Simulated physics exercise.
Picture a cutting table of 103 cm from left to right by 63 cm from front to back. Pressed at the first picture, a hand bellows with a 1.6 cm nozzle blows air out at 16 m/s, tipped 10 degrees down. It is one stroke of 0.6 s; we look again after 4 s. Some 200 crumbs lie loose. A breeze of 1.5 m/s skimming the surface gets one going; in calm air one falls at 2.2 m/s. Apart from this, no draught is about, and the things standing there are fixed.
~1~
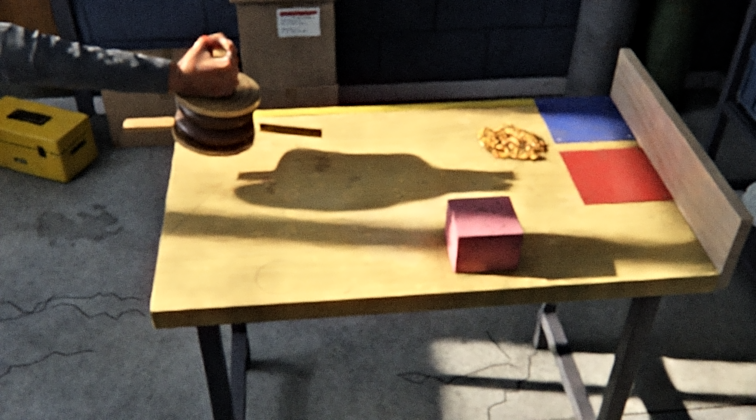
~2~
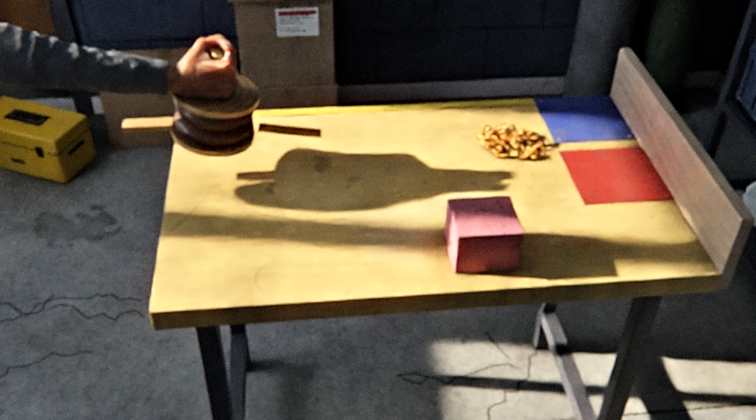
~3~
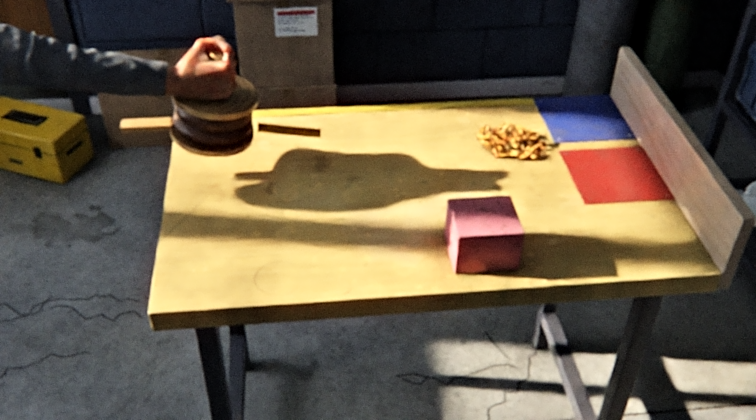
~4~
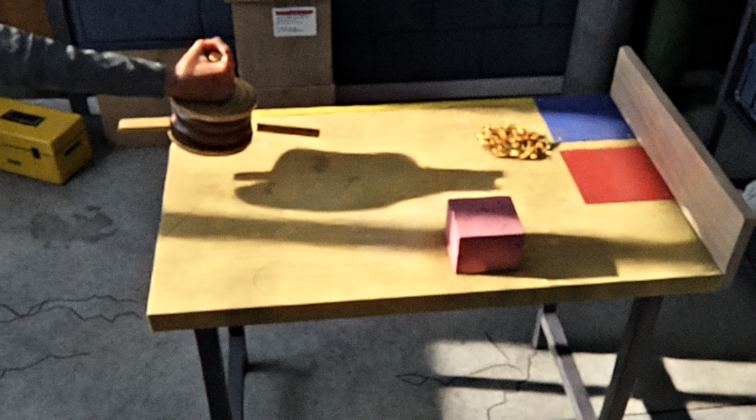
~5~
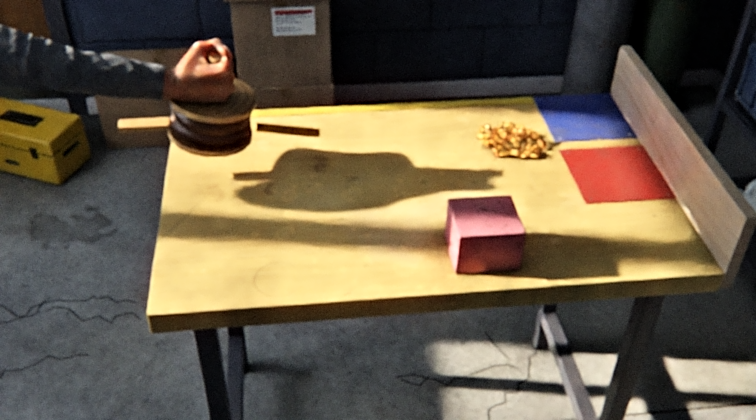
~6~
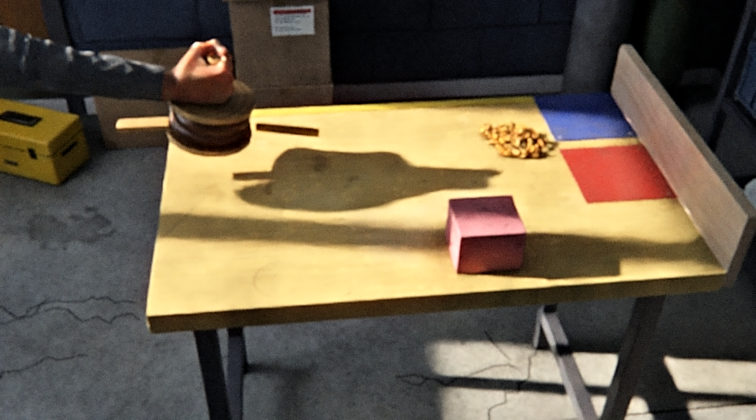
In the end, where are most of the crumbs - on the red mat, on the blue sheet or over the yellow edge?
Blue.
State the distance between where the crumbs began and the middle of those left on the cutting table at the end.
That works out close to 30 centimetres.
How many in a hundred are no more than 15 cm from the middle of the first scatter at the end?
I'd put it at close to 0 percent.
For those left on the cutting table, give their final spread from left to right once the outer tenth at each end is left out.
0 cm, give or take.
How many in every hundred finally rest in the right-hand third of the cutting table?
80 %.
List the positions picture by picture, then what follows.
In the first frame, the middle of the crumbs is near (511, 143), none has stirred yet and the mouth of the hand bellows is at (322, 134).
In the second frame, the middle of the crumbs is near (511, 141), none has stirred yet, the red mat is centred on (615, 175), the blue sheet is centred on (583, 119) and the yellow edge is centred on (399, 105).
In the third frame, the middle of the crumbs is near (511, 141), none has stirred yet and the top of a block is at (485, 215).
In the fourth frame, the middle of the crumbs is near (511, 141) and none has stirred yet.
In the fifth frame, the middle of the crumbs is near (511, 140) and none has stirred yet.
In the sixth frame, the middle of the crumbs is near (513, 139) and about 1 % have left their places.
Then, 0.6 s after the last picture, 22 % are on the red mat, 53 % on the blue sheet and 15 % over the yellow edge; the middle of those left on the top is near (633, 123); 76 % are gone or lie where they will stay.
Then, 1.0 s after the last picture, 22 % are on the red mat, 52 % on the blue sheet and 16 % over the yellow edge; the middle of those left on the top is near (633, 123); 100 % are gone or lie where they will stay.
Then, 2.0 s after the last picture, 22 % are on the red mat, 52 % on the blue sheet and 16 % over the yellow edge; the middle of those left on the top is near (633, 123); 100 % are gone or lie where they will stay.
Then, 3.8 s after the last picture, at the end, 22 % are on the red mat, 52 % on the blue sheet and 16 % over the yellow edge; the middle of those left on the top is near (633, 123).
